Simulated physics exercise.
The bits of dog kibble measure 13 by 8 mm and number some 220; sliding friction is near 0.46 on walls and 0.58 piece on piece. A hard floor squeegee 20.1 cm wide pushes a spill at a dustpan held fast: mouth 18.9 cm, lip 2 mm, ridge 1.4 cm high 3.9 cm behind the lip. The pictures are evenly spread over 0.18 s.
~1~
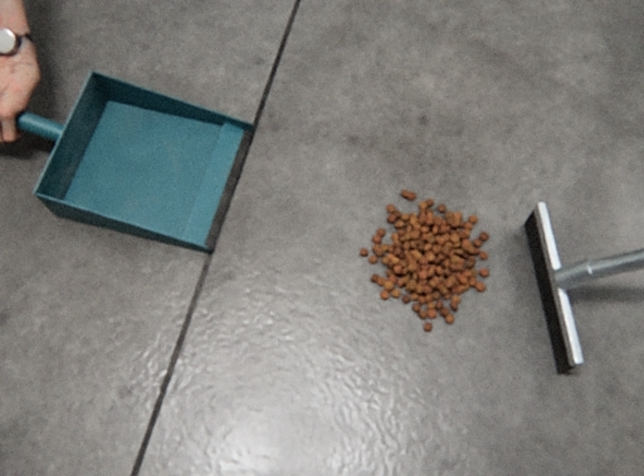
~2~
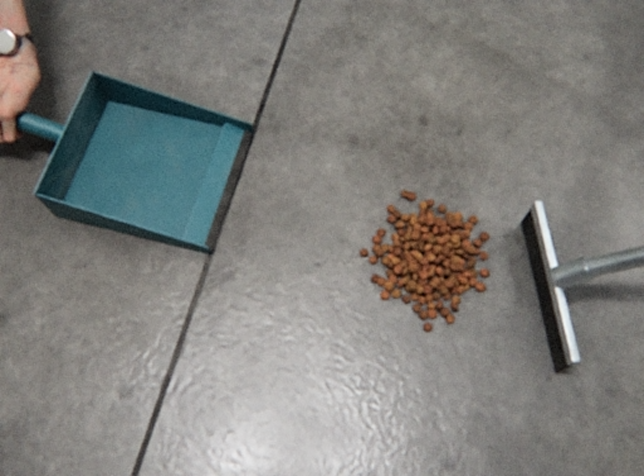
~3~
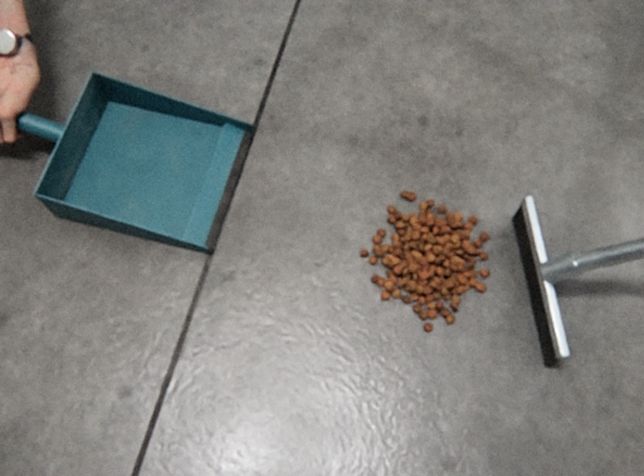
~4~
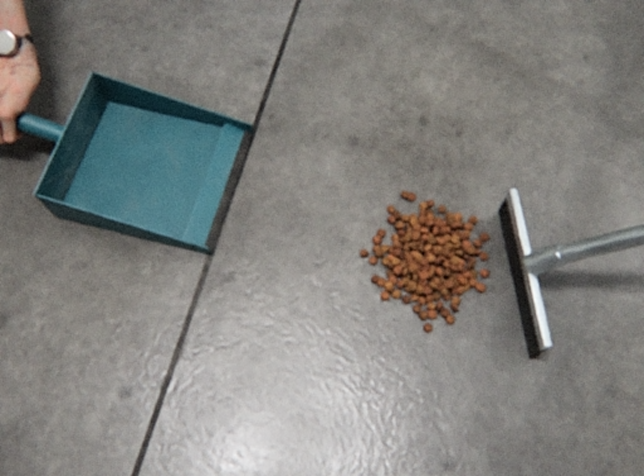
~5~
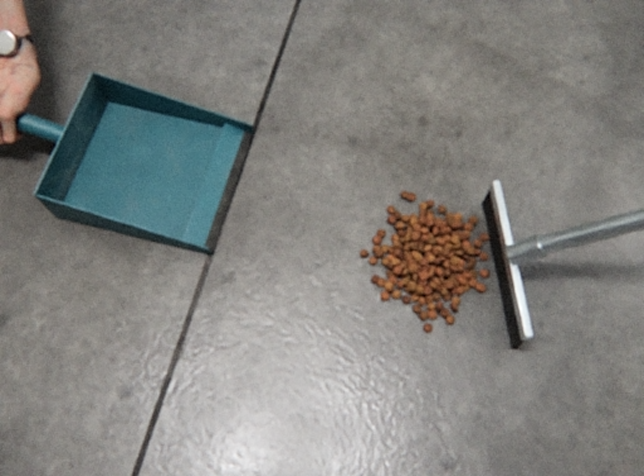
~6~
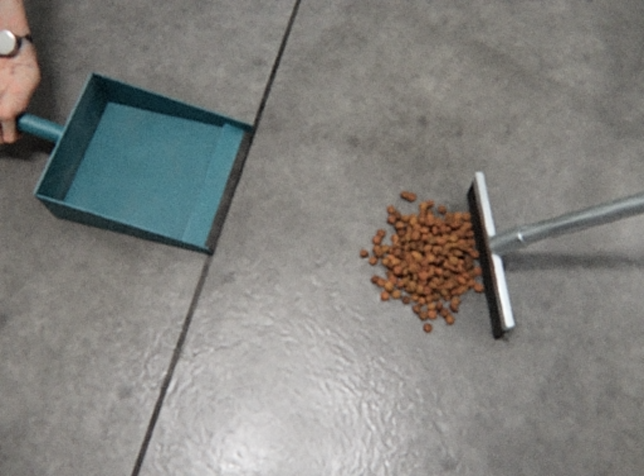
A squeegee sliding left across a grey floor and pressing into a pile of brown kibble, a hand keeping a teal dustpan still.
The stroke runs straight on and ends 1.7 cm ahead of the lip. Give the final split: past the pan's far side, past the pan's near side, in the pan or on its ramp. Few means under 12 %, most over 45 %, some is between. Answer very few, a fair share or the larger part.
Past the pan's far side: Very few; past the pan's near side: A fair share; in the pan or on its ramp: Very few.
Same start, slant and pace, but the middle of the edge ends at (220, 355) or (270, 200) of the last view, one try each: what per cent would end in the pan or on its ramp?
About 0 and 10 per cent.
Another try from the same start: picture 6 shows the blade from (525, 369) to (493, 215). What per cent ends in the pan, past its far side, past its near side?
Pan 0, far 0, near 60.
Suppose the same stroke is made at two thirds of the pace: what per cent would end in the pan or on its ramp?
Then about 0 per cent.
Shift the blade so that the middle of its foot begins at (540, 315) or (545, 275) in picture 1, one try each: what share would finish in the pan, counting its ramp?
Some 5 and 0 per cent.
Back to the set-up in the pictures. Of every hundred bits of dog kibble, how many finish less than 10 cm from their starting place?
Roughly 25 per cent.
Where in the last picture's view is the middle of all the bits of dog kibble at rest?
Near (268, 227).
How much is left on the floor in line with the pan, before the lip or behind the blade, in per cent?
Some 70 per cent.
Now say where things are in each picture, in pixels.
The first frame shows blade from (575, 362) to (539, 209), moved 0.0 cm, 0 of the pieces shifted so far; middle of the pieces at (429, 258); pan at (144, 170).
The second frame shows blade from (572, 360) to (536, 208), moved 0.4 cm, 0 of the pieces shifted so far; middle of the pieces at (429, 258).
The third frame shows blade from (561, 355) to (526, 203), moved 1.7 cm, 0 of the pieces shifted so far; middle of the pieces at (429, 258).
The fourth frame shows blade from (545, 346) to (511, 196), moved 3.8 cm, 0 of the pieces shifted so far; middle of the pieces at (429, 259).
The fifth frame shows blade from (526, 336) to (494, 188), moved 6.2 cm, 0 of the pieces shifted so far; middle of the pieces at (429, 259).
The sixth frame shows blade from (507, 326) to (477, 179), moved 8.5 cm, 12 of the pieces shifted so far; middle of the pieces at (429, 259); pan at (144, 171).
Then, 0.24 s after the last picture, middle of the blade 20 cm from the lip; 0 % over the lip, far side 0 %, near side 15 %.
Then, 0.40 s after the last picture, middle of the blade 10 cm from the lip; 0 % over the lip, far side 5 %, near side 20 %.
Then, 0.69 s after the last picture, middle of the blade 5 cm from the lip; 0 % over the lip, far side 5 %, near side 20 %.
In the end, far side 5 %, near side 20 %, pan 0 %, in front of the lip or behind the blade 70 %.
